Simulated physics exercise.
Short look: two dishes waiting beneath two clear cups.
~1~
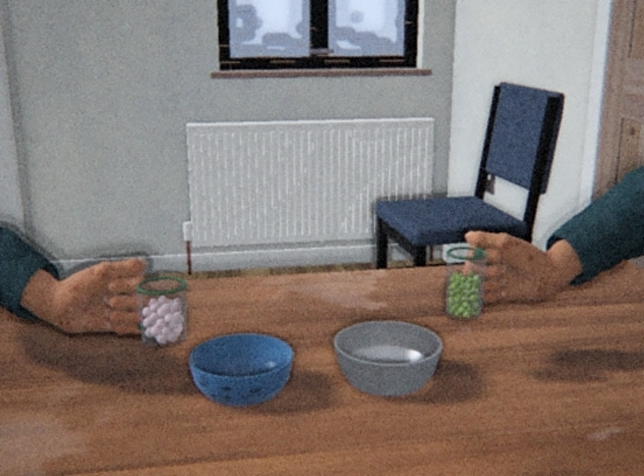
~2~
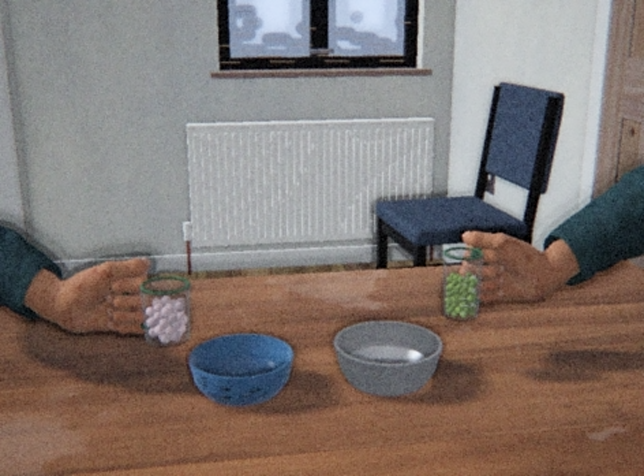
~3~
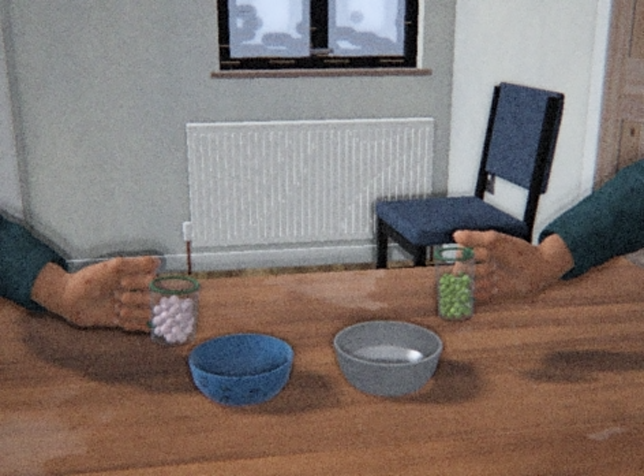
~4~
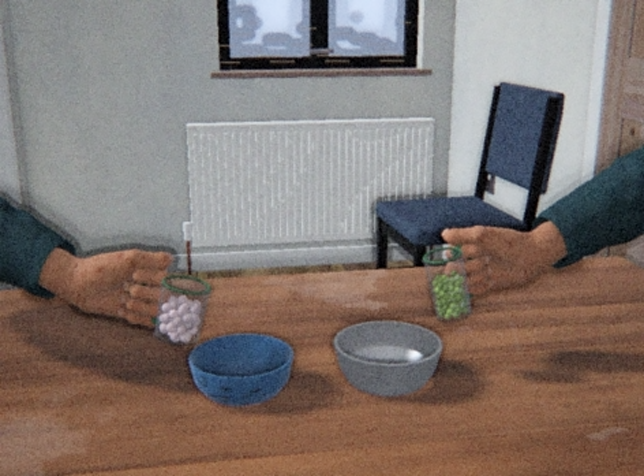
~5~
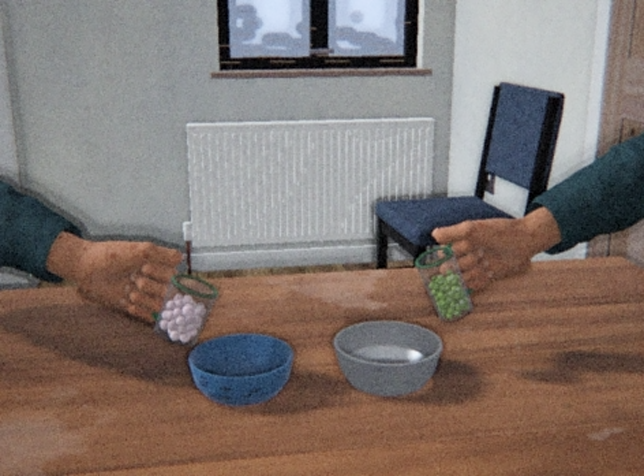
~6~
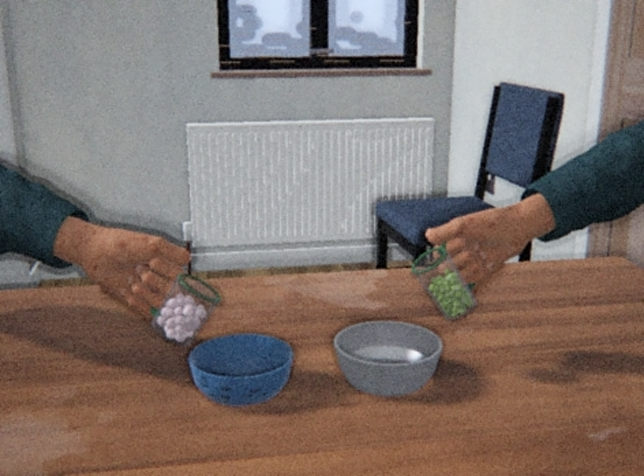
Two hands holding clear cups, one of pale pink pieces on the left and one of green pieces on the right, shift slightly inward, then tilt the cups toward a blue bowl and a grey bowl on a wooden table.
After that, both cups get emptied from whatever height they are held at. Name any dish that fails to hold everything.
Left receives the full amount, right receives the full amount.
Then, 0.30 s later than the last frame, left, every one still in the cup; right, every one still in the cup.
Then, 0.62 s later than the last frame, left, almost all still in the cup, just a few in the dish, just a few in the air; right, every one still in the cup.
Then, 1.00 s later than the last frame, left, every one in the dish; right, about a tenth still in the cup, the larger part in the dish, about a tenth in the air.
When it is over, left, every one in the dish, not one outside the dish; right, every one in the dish, not one outside the dish.
